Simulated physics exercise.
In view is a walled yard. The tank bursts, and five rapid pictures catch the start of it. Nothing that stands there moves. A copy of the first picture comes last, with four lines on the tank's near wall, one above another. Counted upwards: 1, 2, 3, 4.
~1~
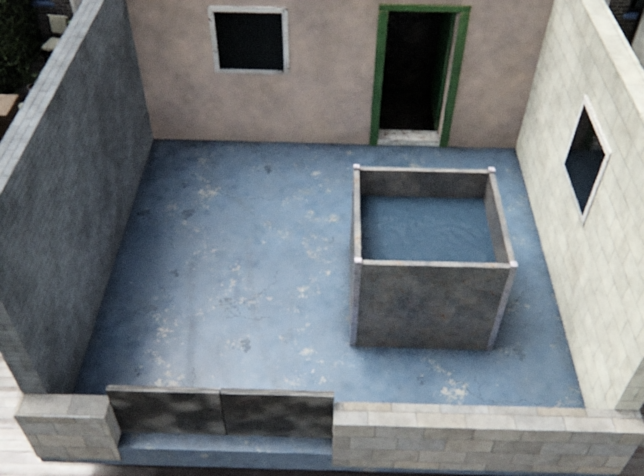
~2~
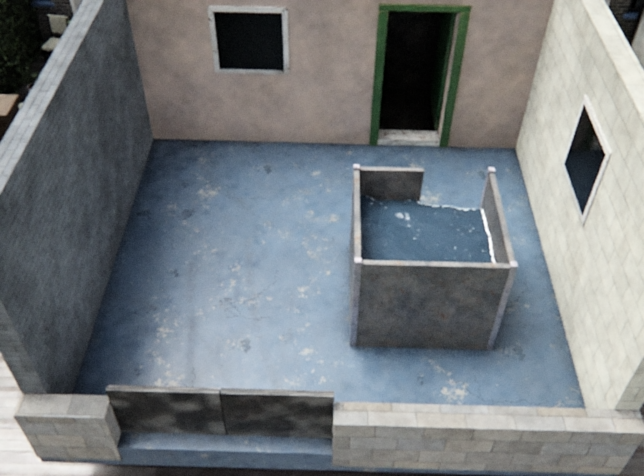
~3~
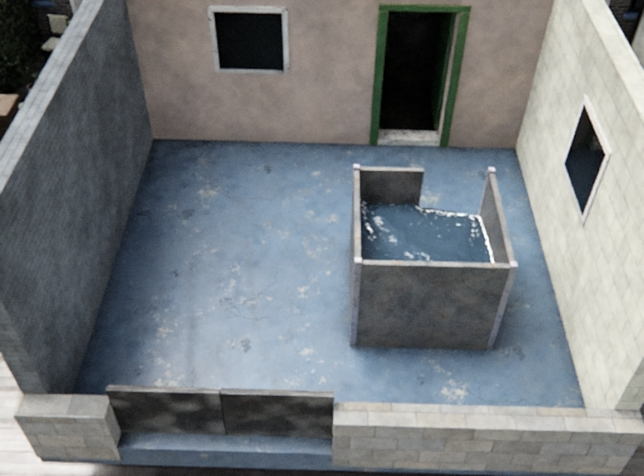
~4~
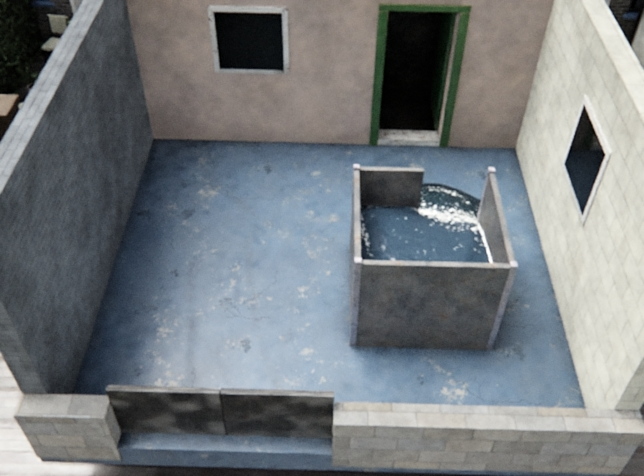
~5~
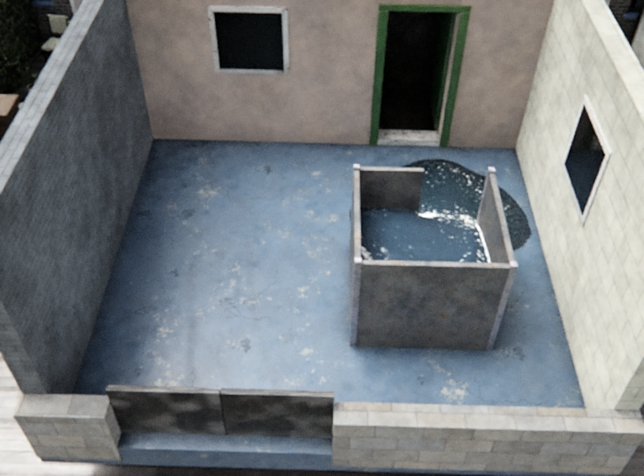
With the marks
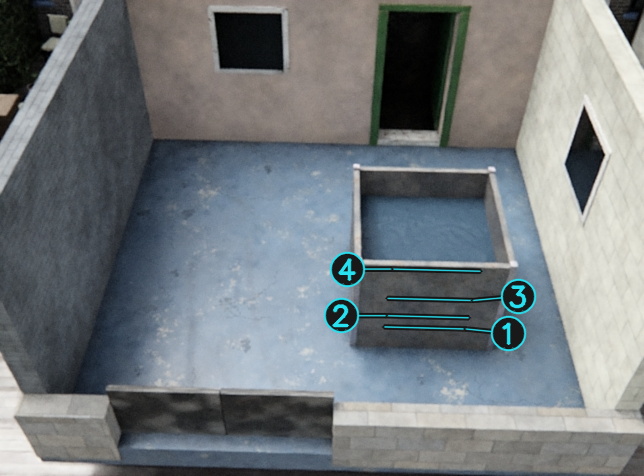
In a walled yard with a green doorway, part of a square tank's back wall disappeared, and the water inside churned and poured out through the gap, spreading in a dark pool behind it.
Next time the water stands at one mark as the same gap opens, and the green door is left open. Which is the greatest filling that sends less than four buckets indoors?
Level 1 just does it.
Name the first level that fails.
The answer is 2.
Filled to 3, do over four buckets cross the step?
Yes, it does.
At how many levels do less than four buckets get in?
One.
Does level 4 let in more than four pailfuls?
Yes, that goes wrong.
In cyan, 1 at (425, 327); 2 at (427, 316); 3 at (430, 299); 4 at (435, 270); from the bottom up 1, 2, 3, 4.
With 1, a bucket or two gets in.
With 2, about 10 bucketfuls get in.
With 3, dozens of bucketfuls pour in.
With 4, dozens of bucketfuls pour in.
